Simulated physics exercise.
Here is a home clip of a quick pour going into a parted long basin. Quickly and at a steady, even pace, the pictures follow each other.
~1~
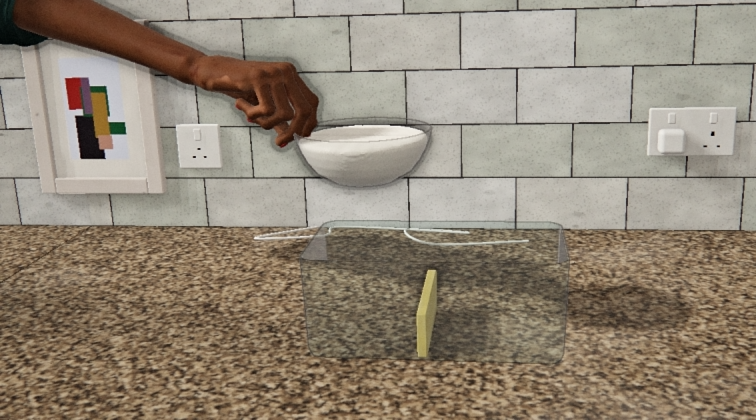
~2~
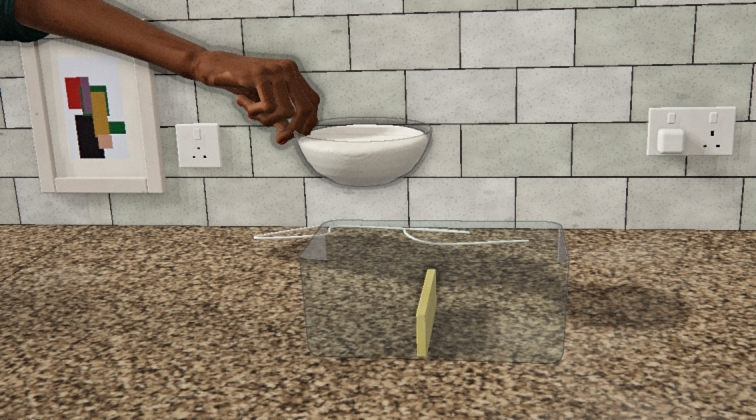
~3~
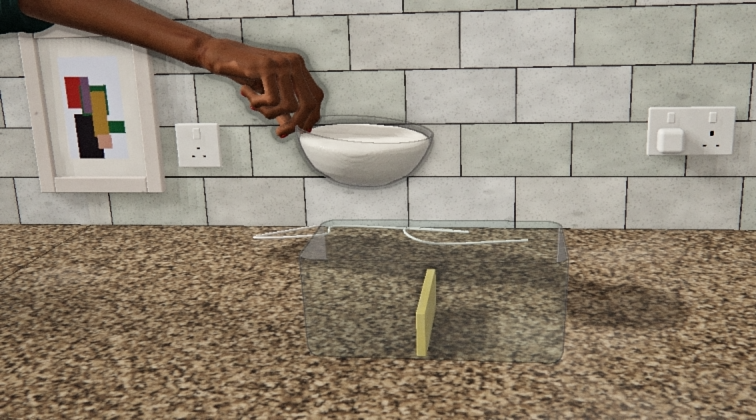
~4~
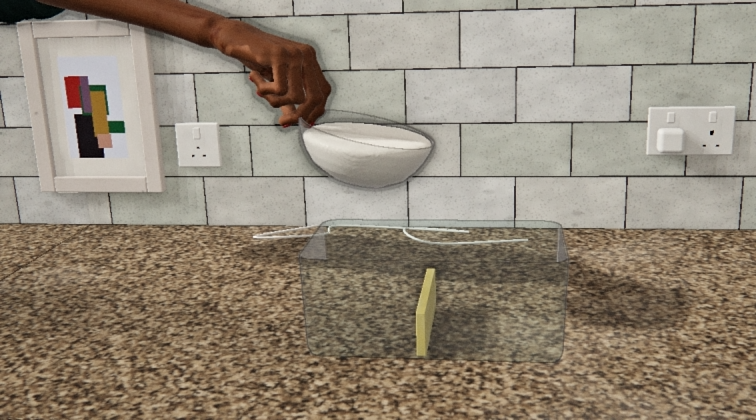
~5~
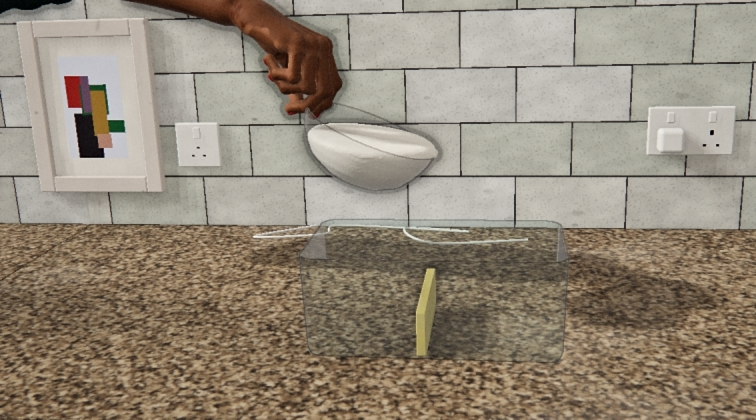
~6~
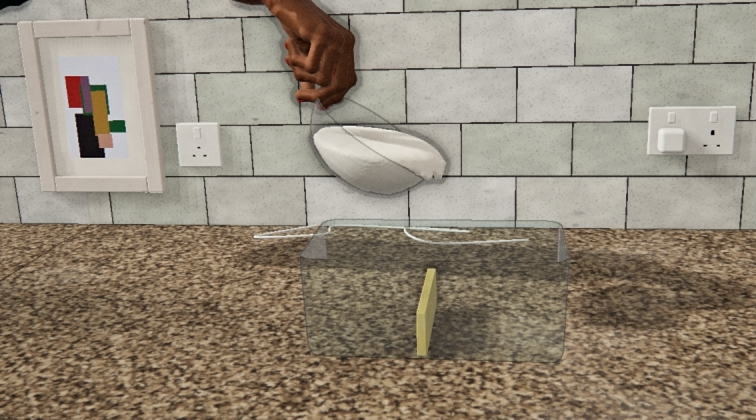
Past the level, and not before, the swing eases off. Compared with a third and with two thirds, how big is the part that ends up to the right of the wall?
Tops two thirds.
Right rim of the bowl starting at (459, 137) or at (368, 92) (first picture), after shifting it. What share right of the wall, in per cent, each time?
It comes out at around 90 percent and then around 35 percent.
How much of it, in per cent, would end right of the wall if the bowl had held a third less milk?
Roughly 85 in a hundred.
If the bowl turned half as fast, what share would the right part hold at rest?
About 90 %.
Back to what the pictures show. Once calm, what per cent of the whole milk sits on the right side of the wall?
Close to 85 per cent.
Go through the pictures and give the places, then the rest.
The first frame shows tilt 0°; pouring edge (431, 130); surface from (301, 137) to (429, 135); the long basin's rim runs from (312, 241) to (565, 243); the wall's top is at (427, 292).
The second frame shows tilt 2°; pouring edge (431, 131); surface from (301, 135) to (428, 137).
The third frame shows tilt 6°; pouring edge (433, 137); surface from (302, 133) to (430, 139).
The fourth frame shows tilt 14°; pouring edge (434, 146); surface from (305, 129) to (432, 142).
The fifth frame shows tilt 24°; pouring edge (434, 158); surface from (310, 129) to (433, 151); 3 per cent is over the edge.
The sixth frame shows tilt 35°; pouring edge (432, 172); surface from (316, 132) to (413, 150); 11 per cent is over the edge.
A moment on, the bowl is tipped right over and 2 per cent is still to pour, 4 is left of the wall and 81 right of it.
Next, the bowl is tipped right over and 0 per cent is still to pour, 12 is left of the wall and 80 right of it.
Then the bowl is tipped right over and 0 per cent is still to pour, 15 is left of the wall and 84 right of it.
Later the bowl is tipped right over and 0 per cent is still to pour, 15 is left of the wall and 84 right of it.
Finally, 15 per cent lies left of the wall, 84 right of it and 1 outside.
